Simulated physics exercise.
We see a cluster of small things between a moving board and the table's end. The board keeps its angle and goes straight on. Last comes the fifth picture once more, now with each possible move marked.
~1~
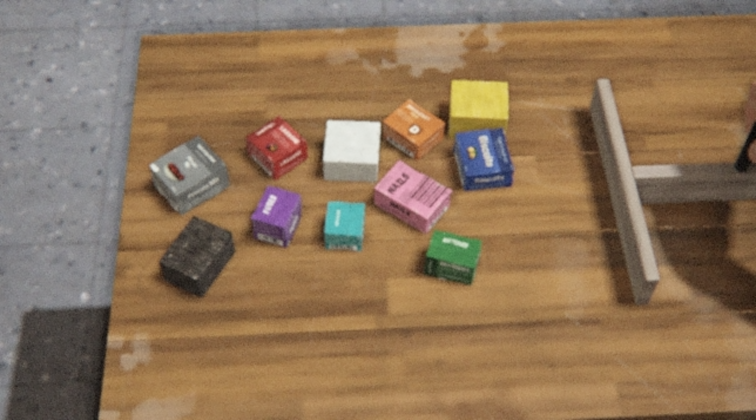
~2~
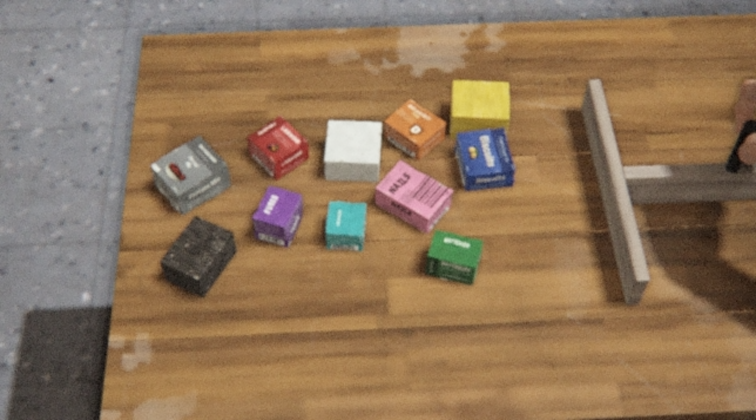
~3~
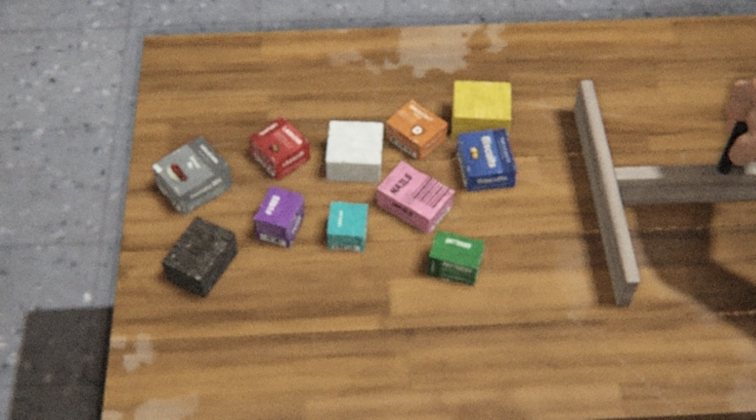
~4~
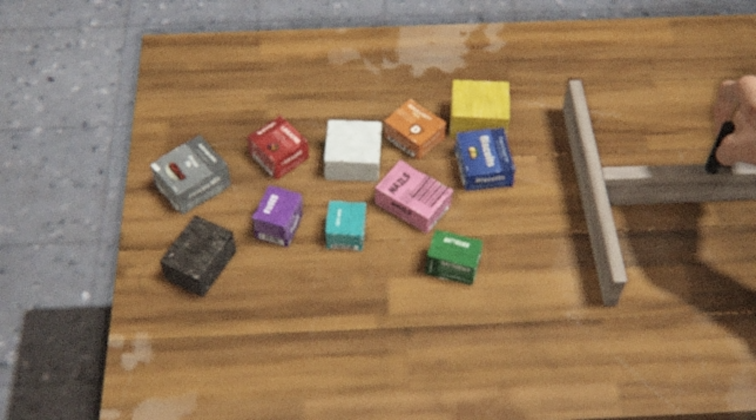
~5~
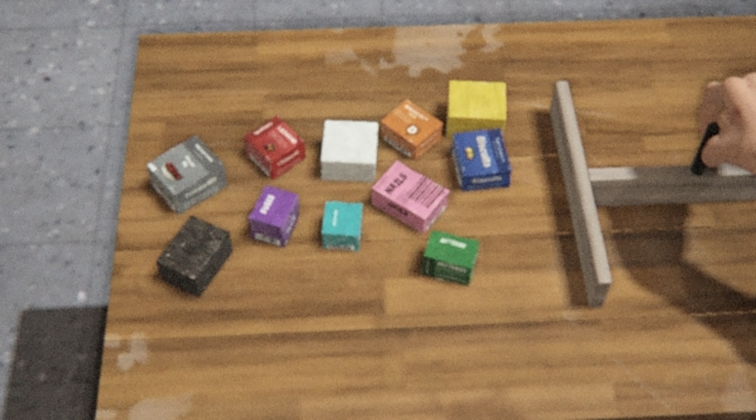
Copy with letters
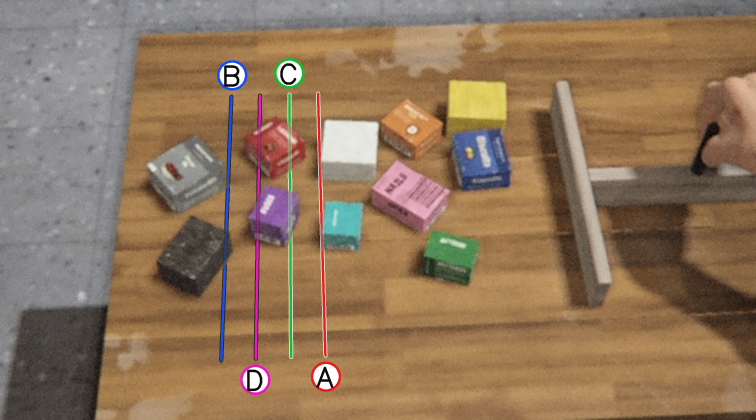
A long grey board, joined to a bar behind it, slides slowly leftward across a wooden tabletop toward a cluster of small coloured boxes. A hand gripping a black handle on the bar comes into view at the right as the board moves a short way, leaving a gap before the boxes, which stay put.
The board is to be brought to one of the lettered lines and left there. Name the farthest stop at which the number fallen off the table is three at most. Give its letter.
It can go as far as B.
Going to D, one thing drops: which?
The grey packet.
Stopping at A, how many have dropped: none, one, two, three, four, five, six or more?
By then, none.
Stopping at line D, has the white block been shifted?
By then, yes.
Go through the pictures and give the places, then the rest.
Blue packet (483, 160); turquoise packet (345, 226); red packet (277, 148), in the first frame.
Board (617, 172); black block (199, 256), in the second frame.
Board (609, 174); white block (355, 152), in the third frame.
Board (596, 173); pink box (413, 197), in the fourth frame.
Board (582, 174); orange packet (412, 130); grey packet (188, 175); blue packet (481, 160), in the fifth frame.
On the copy, A at (321, 212); B at (227, 216); C at (290, 214); D at (258, 215).
On B. First, board (456, 179); red packet (266, 152); orange packet (361, 118).
Then, board (328, 184); grey packet (165, 182); red packet (195, 146).
Finally, board (228, 188); grey packet over the edge; black block over the edge; three fallen.
By contrast, A is within the limit but short; C is within the limit but short; D is within the limit but short.
